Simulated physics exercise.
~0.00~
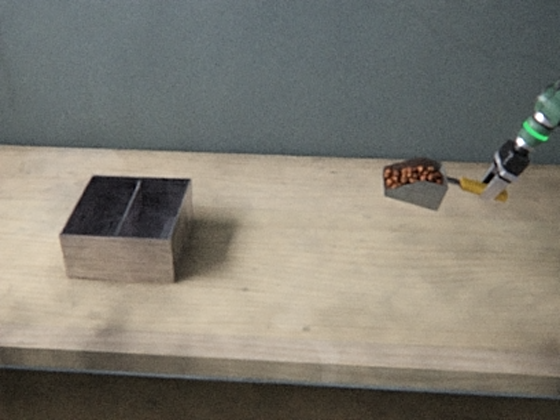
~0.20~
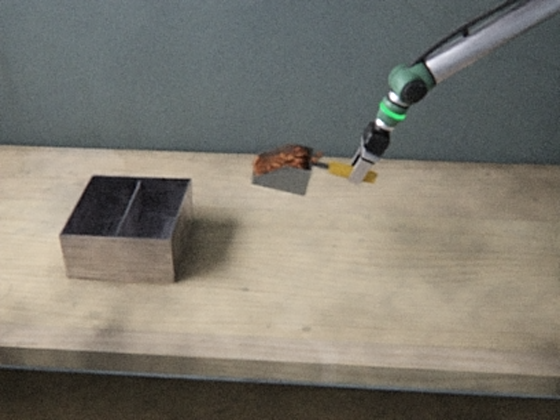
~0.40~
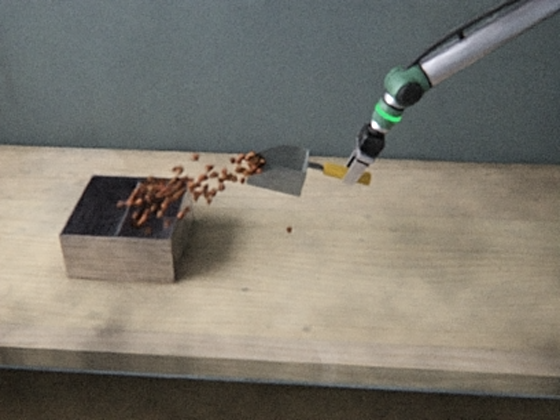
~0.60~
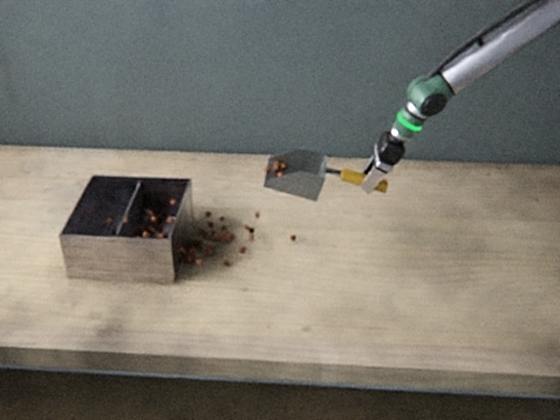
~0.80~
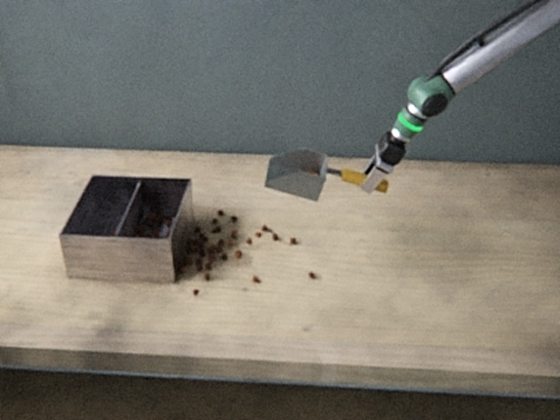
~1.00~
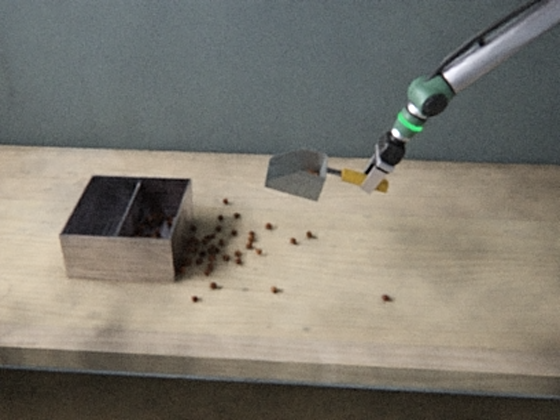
A robot arm swings a scoop heaped with hazelnuts left toward a divided box and stops short, flinging them forward. Some land in the box's near compartment, many scatter and roll across the wooden table beside it, and the arm draws back slightly and stays still.
